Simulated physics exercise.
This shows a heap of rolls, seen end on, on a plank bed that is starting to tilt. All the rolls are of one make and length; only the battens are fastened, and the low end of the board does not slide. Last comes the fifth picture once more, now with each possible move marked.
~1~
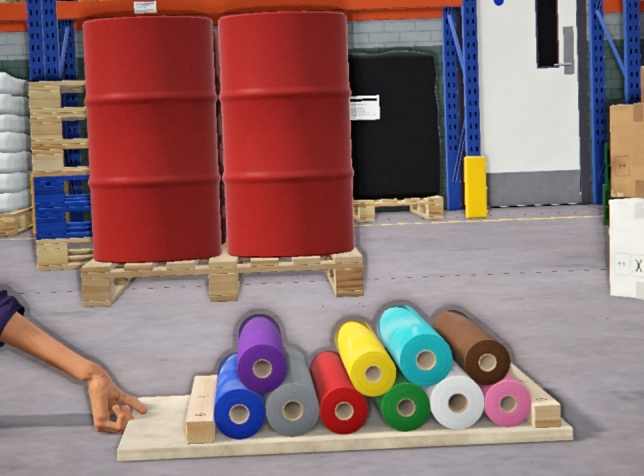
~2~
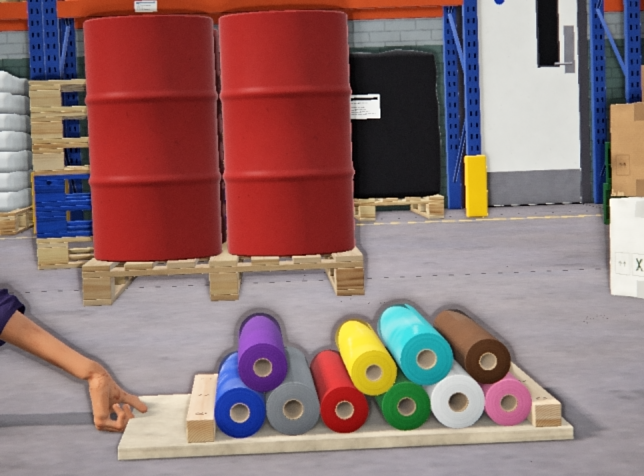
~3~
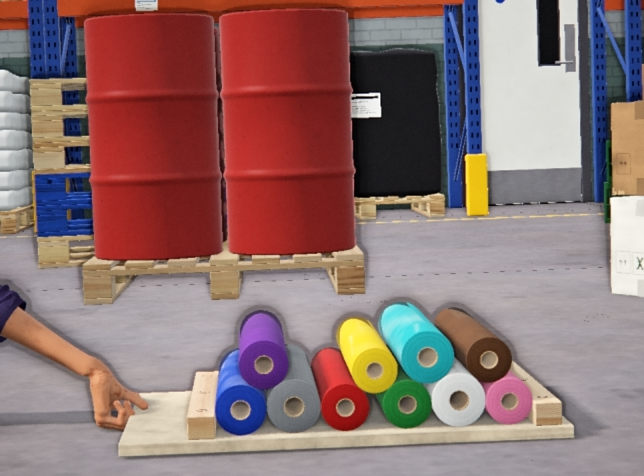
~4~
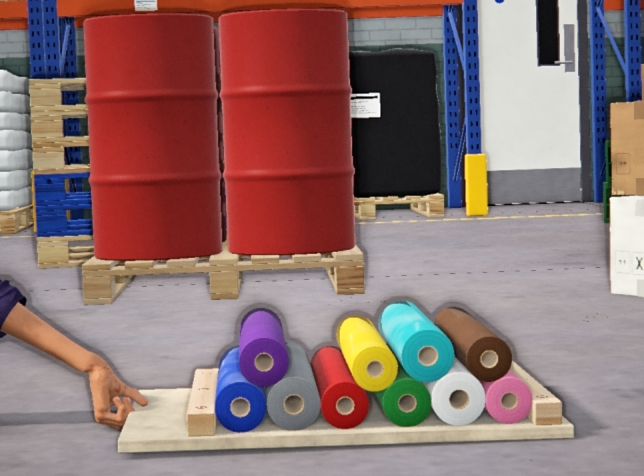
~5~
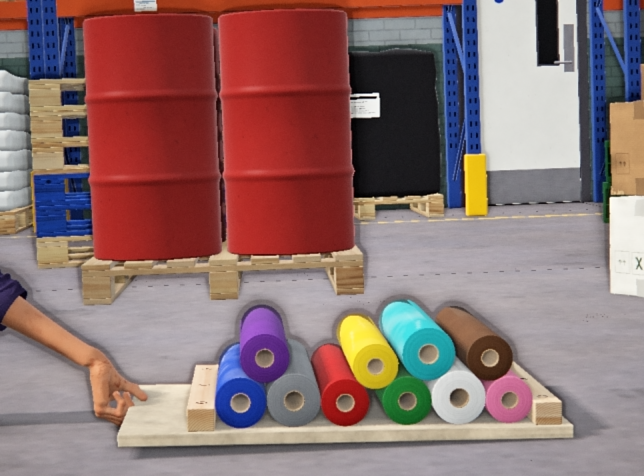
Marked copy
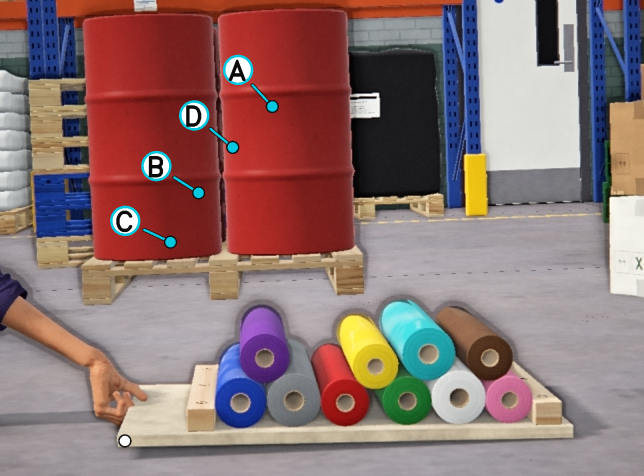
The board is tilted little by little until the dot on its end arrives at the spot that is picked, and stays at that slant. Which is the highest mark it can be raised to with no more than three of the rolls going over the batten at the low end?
The highest mark that will do is C.
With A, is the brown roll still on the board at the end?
No, with A.
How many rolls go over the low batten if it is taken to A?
At A the number is four.
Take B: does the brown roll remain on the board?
No.
On the marked copy, A at (272, 106); B at (199, 193); C at (171, 242); D at (233, 147); the white dot at (125, 441).
With C. Early on, board at 16°.
Further on, board at 28°.
At the end, board at 28°, one over the low batten (brown).
As for the rest, A four over the low batten (brown, yellow, turquoise, purple); B four over the low batten (brown, yellow, turquoise, purple); D four over the low batten (brown, yellow, turquoise, purple).
